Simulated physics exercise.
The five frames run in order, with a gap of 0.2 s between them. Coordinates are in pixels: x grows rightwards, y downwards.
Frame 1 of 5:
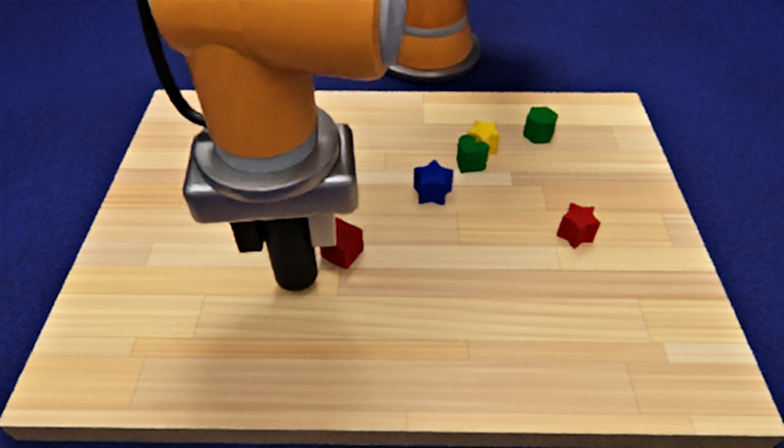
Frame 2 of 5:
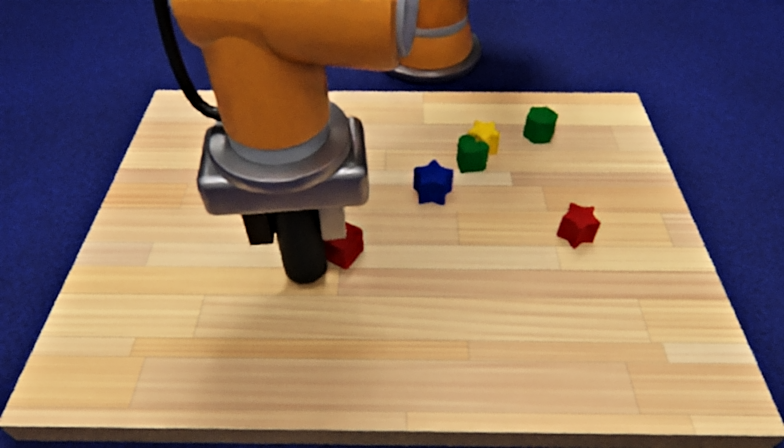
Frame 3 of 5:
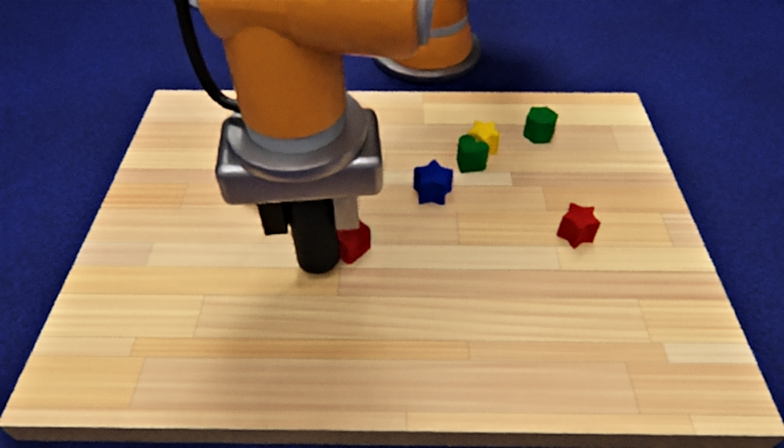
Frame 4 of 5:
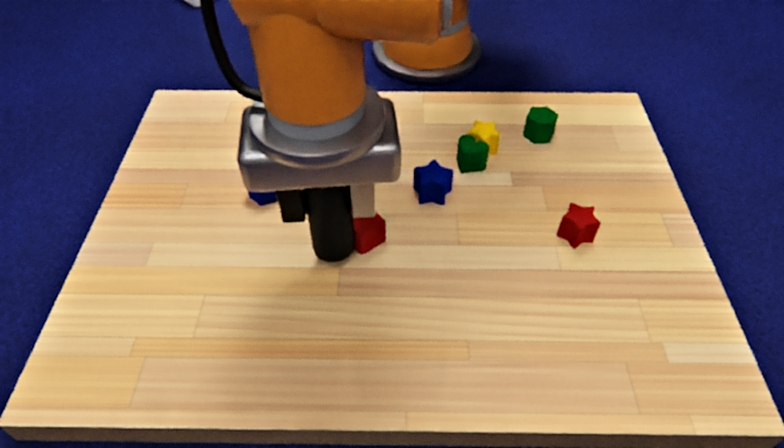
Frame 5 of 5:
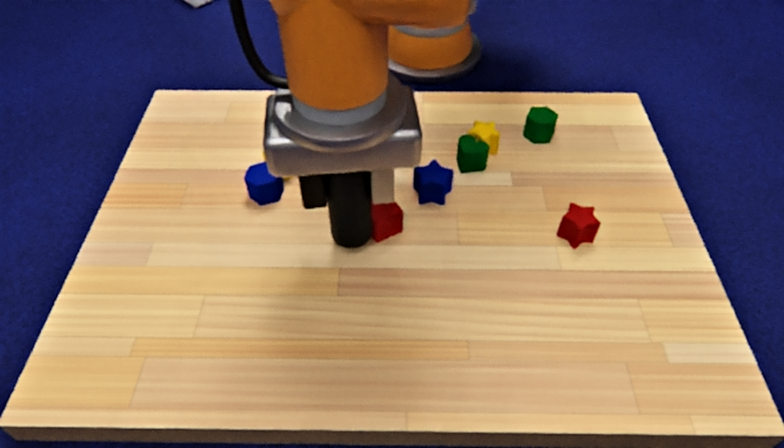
An orange robot arm with a grey wrist and a black peg reaches over a pale wooden board on a blue surface, seen from above at a fixed angle. A red block sits beside the peg, with a blue star, green blocks and a yellow star beyond and a red star at right. The peg moves right and away, pushing the red block along, as a blue block appears at left.
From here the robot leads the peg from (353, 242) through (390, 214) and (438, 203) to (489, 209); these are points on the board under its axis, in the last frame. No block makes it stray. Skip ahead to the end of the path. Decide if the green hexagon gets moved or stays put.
At the moment the path ends, the green hexagon still stands where it did.
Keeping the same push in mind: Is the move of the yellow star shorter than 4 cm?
Yes
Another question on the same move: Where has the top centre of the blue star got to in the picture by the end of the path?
The centre of its top will be at (504, 148).
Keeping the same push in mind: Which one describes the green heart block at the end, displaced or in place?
The green heart block will not stay where it is.
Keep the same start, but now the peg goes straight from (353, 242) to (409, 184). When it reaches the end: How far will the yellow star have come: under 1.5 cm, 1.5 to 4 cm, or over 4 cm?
My answer is that it shifts under 1.5 cm.
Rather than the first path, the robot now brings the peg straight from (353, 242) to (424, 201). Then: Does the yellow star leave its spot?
I'd say yes.
The first path, step by step. One third of the way, peg (391, 204); red square (423, 183), turned 15° clockwise; blue star (445, 167), turned 20° anticlockwise.
Two thirds of the way, peg (440, 193); red square (470, 171); blue star (482, 151), turned 35° anticlockwise; green heart block (487, 133); yellow star (491, 118).
At the end, peg (491, 200); red square (514, 170), turned 35° anticlockwise; blue star (504, 148), turned 75° anticlockwise; green heart block (489, 130), turned 20° anticlockwise; yellow star (491, 114), turned 15° anticlockwise; green hexagon not moved.
